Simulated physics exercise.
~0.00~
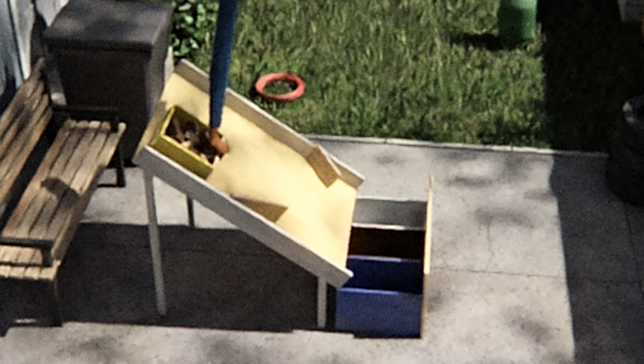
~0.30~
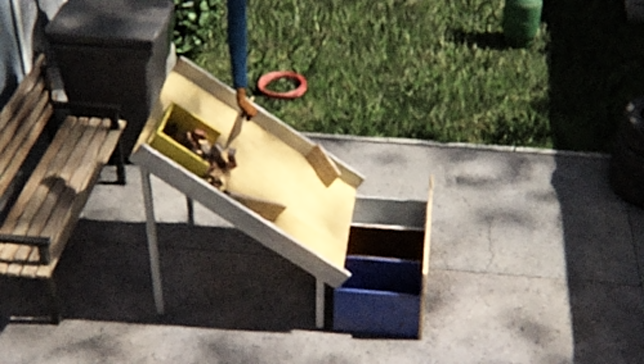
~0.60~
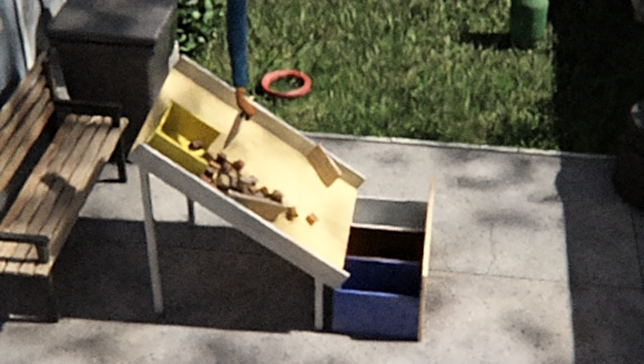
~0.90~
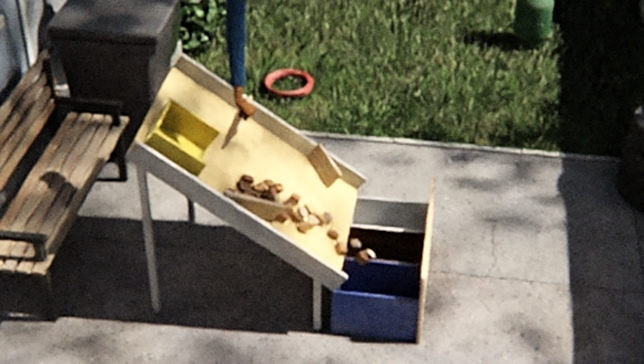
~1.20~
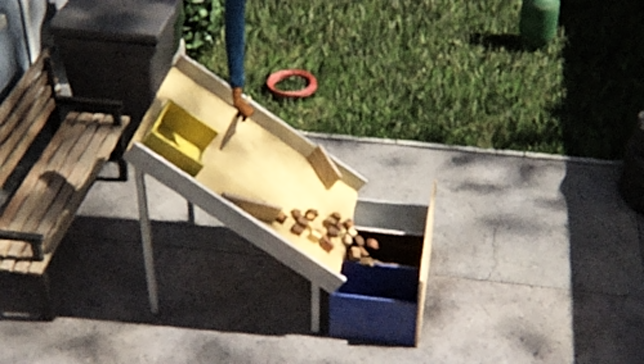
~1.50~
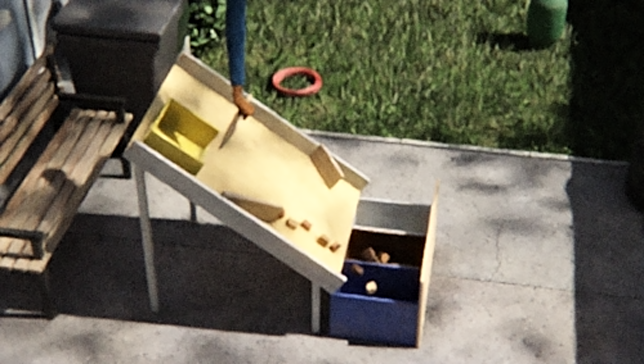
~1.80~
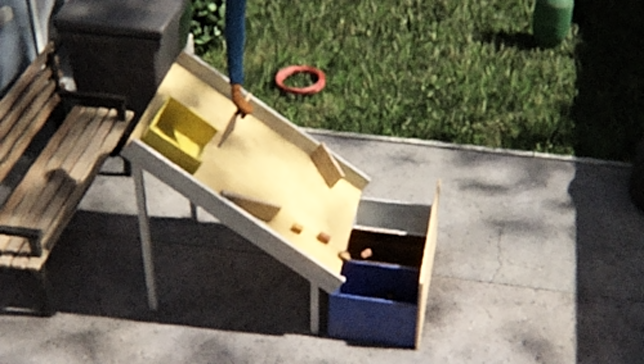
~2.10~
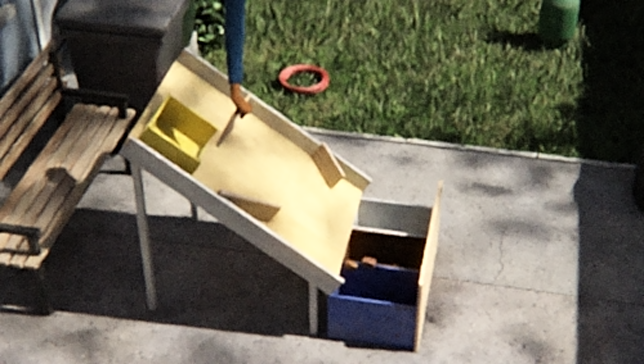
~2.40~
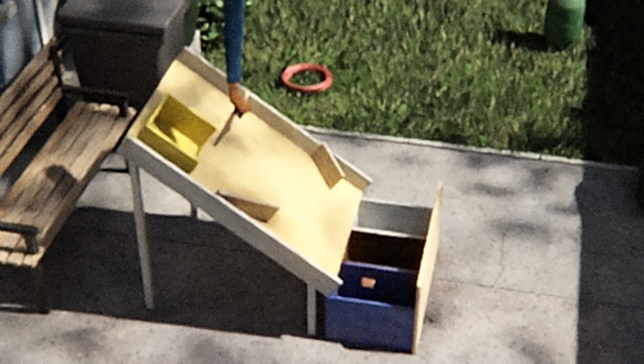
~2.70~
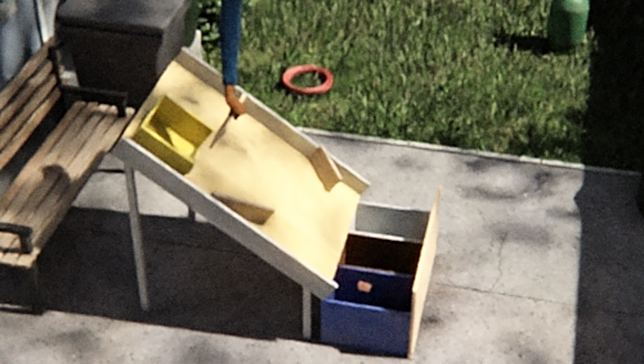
The footage shows a yellow pen atop a sloping table on a patio opening as its gate swings up, releasing wooden blocks that tumble past angled boards and drop into the wooden and blue tubs, leaving the slope empty and the white tub apparently unused.
